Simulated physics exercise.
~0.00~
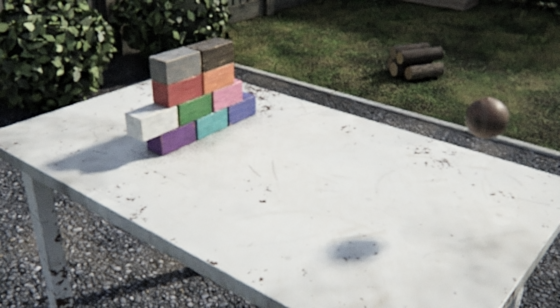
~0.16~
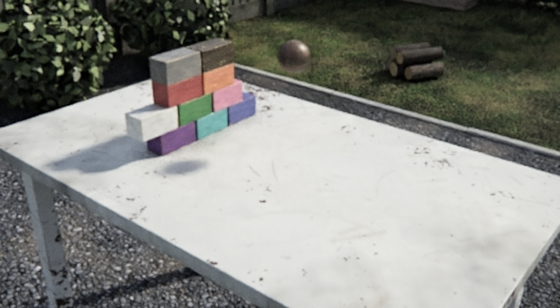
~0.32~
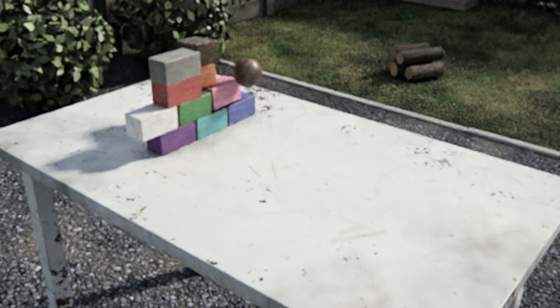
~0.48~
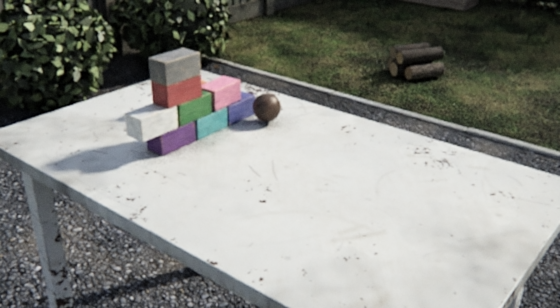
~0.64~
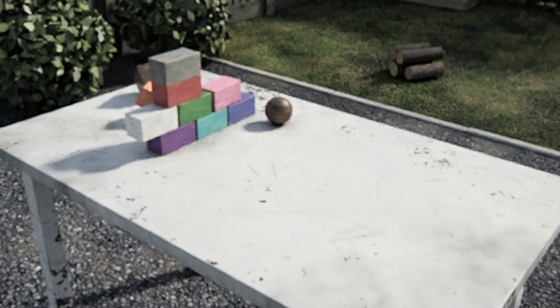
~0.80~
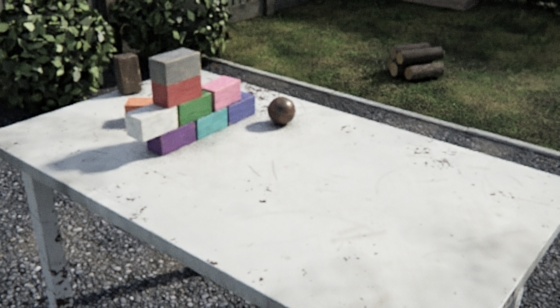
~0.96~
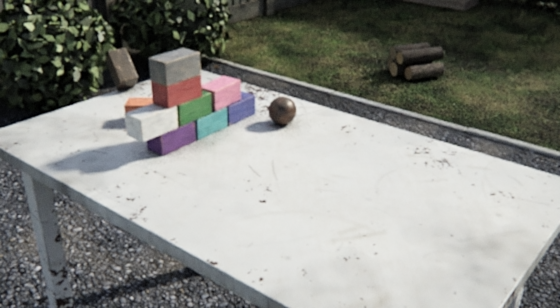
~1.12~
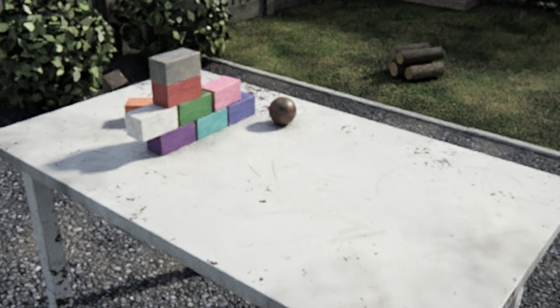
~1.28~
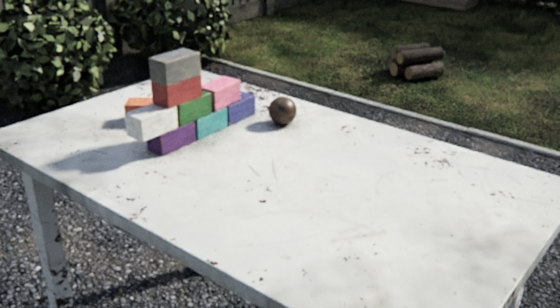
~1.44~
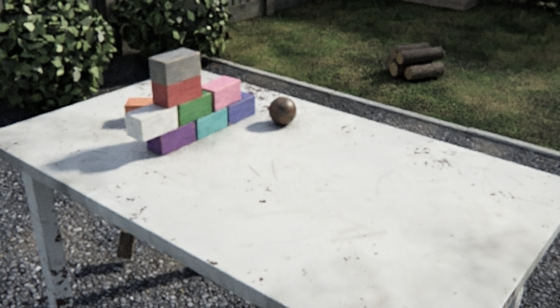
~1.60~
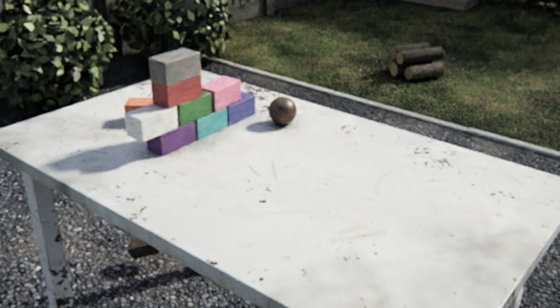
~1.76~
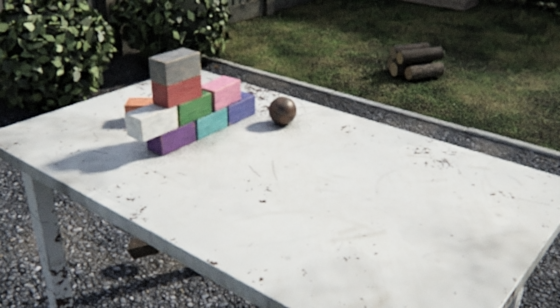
A brown ball hits a block stack, knocking the black block off the white table.
